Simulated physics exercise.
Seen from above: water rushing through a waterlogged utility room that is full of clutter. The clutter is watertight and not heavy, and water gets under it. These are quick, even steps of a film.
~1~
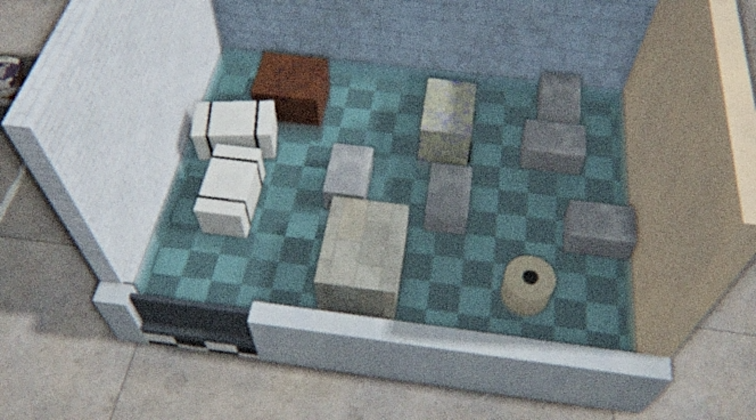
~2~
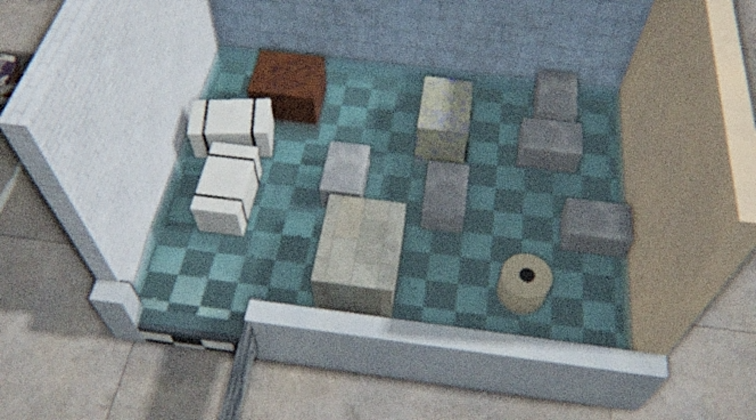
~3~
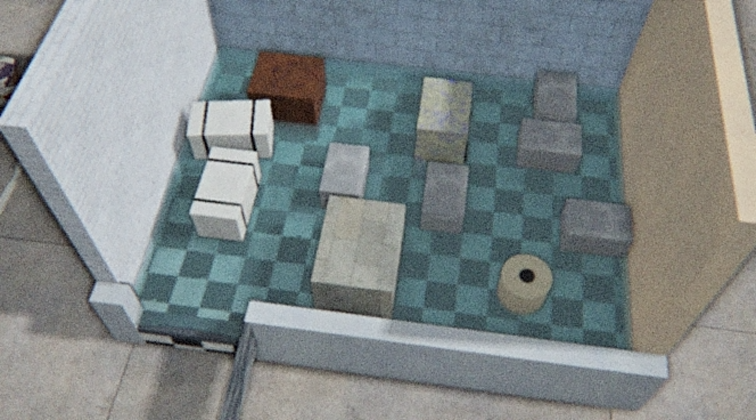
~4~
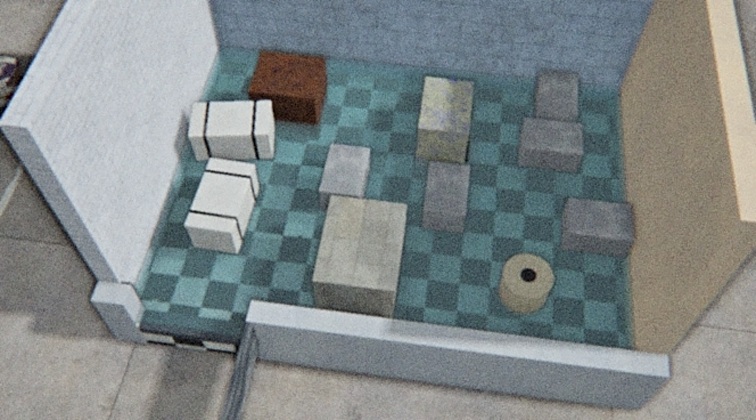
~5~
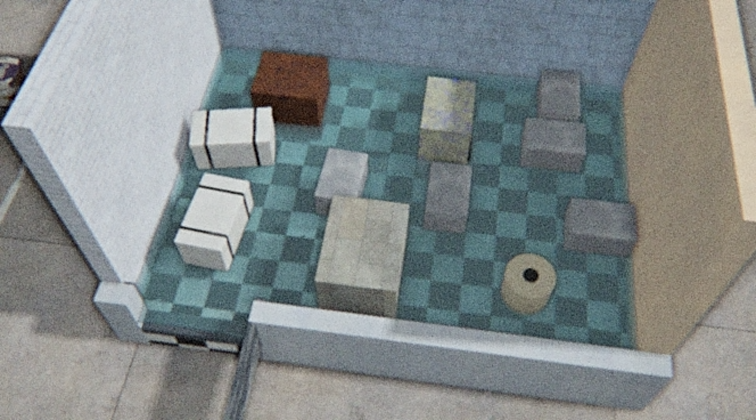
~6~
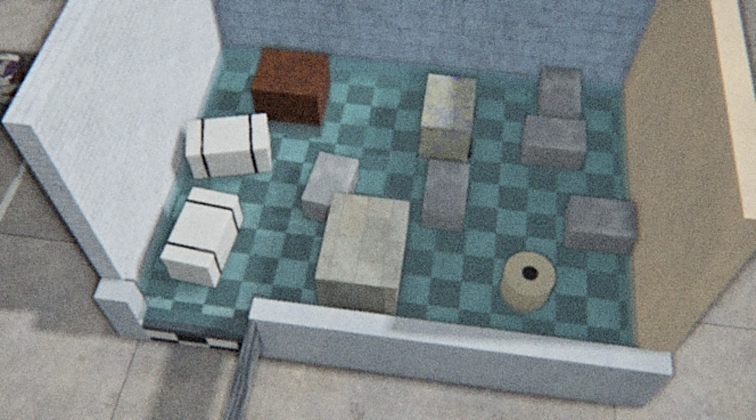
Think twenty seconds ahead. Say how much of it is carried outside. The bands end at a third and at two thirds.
It is between one and two thirds.
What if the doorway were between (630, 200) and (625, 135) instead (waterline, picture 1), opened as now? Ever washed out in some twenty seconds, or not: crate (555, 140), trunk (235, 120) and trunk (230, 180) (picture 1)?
One after the other: Gone, left behind, kept in.
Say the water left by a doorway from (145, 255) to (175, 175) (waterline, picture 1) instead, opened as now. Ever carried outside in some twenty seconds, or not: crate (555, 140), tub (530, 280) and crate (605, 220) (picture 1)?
As listed: Stays, inside, inside.
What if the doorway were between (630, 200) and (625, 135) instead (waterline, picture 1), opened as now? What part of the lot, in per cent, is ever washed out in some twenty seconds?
About 80 per cent.
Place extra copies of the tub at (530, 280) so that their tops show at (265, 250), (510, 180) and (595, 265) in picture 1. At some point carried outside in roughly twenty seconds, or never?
As listed: Carried outside, carried outside, stays.
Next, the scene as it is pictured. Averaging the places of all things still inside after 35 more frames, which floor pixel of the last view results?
Roughly at (477, 188).
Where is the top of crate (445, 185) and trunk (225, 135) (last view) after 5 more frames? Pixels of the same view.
At about (383, 177) and (199, 187).
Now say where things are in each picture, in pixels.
The first frame shows a trunk at (228, 179), afloat; a crate at (348, 169), afloat; 0 of 8 have shifted.
The second frame shows a trunk at (225, 177), afloat; a crate at (345, 167), afloat; 0 of 8 have shifted.
The third frame shows a trunk at (224, 182) floats; a crate at (345, 168) floats; 0 of 8 have shifted.
The fourth frame shows a trunk at (220, 194) floats, close to its start; a crate at (345, 169) floats; 1 of 8 have shifted.
The fifth frame shows a trunk at (212, 211), afloat, a stride from its start; a crate at (342, 174), afloat, close to its start; 3 of 8 have shifted.
The sixth frame shows a trunk at (200, 226), afloat, a stride from its start; a crate at (330, 179) floats, close to its start; 3 of 8 have shifted.
A moment on, 1 of 8 are out; 7 afloat.
Next, 4 of 8 are out; 4 afloat.
Later, 4 of 8 are out; 4 afloat.
In the end, 4 of 8 are out; 4 afloat.
